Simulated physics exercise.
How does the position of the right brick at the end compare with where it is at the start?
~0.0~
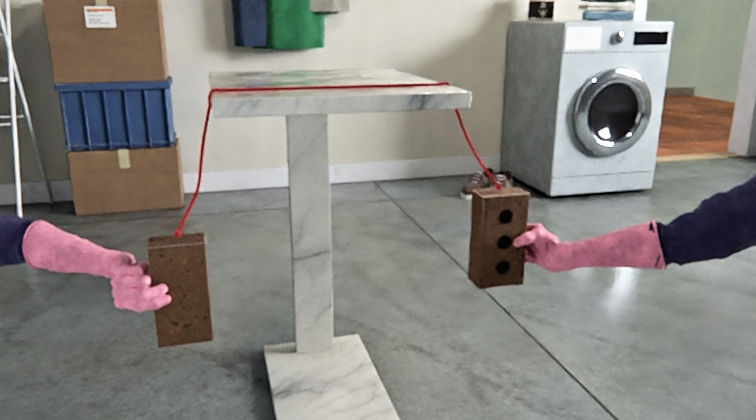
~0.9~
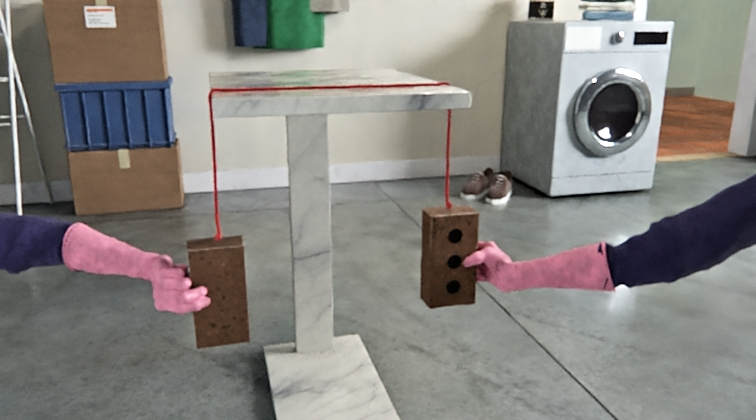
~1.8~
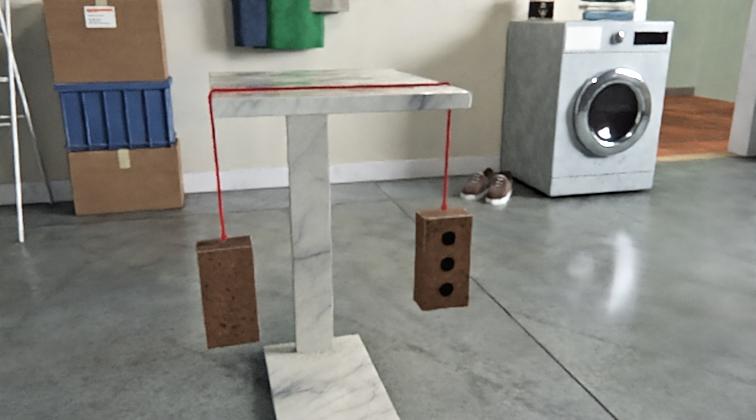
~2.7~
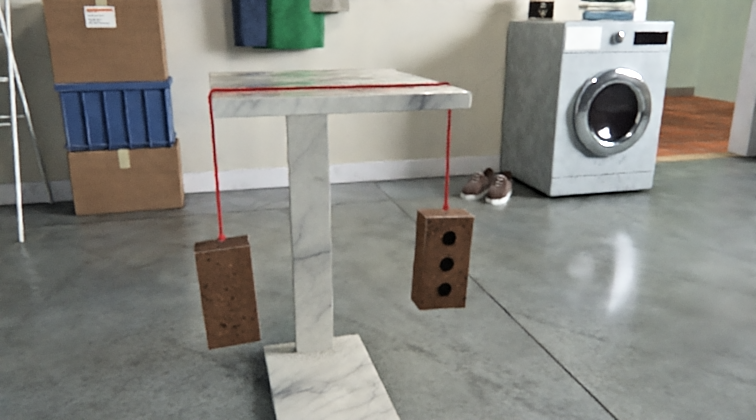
At the start the right brick is held out to the right of the table's edge, and by the end it hangs farther left and slightly lower, beneath the right end of the tabletop.
The clip opens on a marble pedestal table with a red string laid across its top and a brick tied to each end, each brick held out to the side by a pink-gloved hand. The hands bring the bricks inward, the left one moving right and the right one moving left, until the string drops down from both edges of the table. Then the hands let go and draw back out of view. Both bricks stay hanging at about the same height. At the end the string hangs still, slipping to neither side.
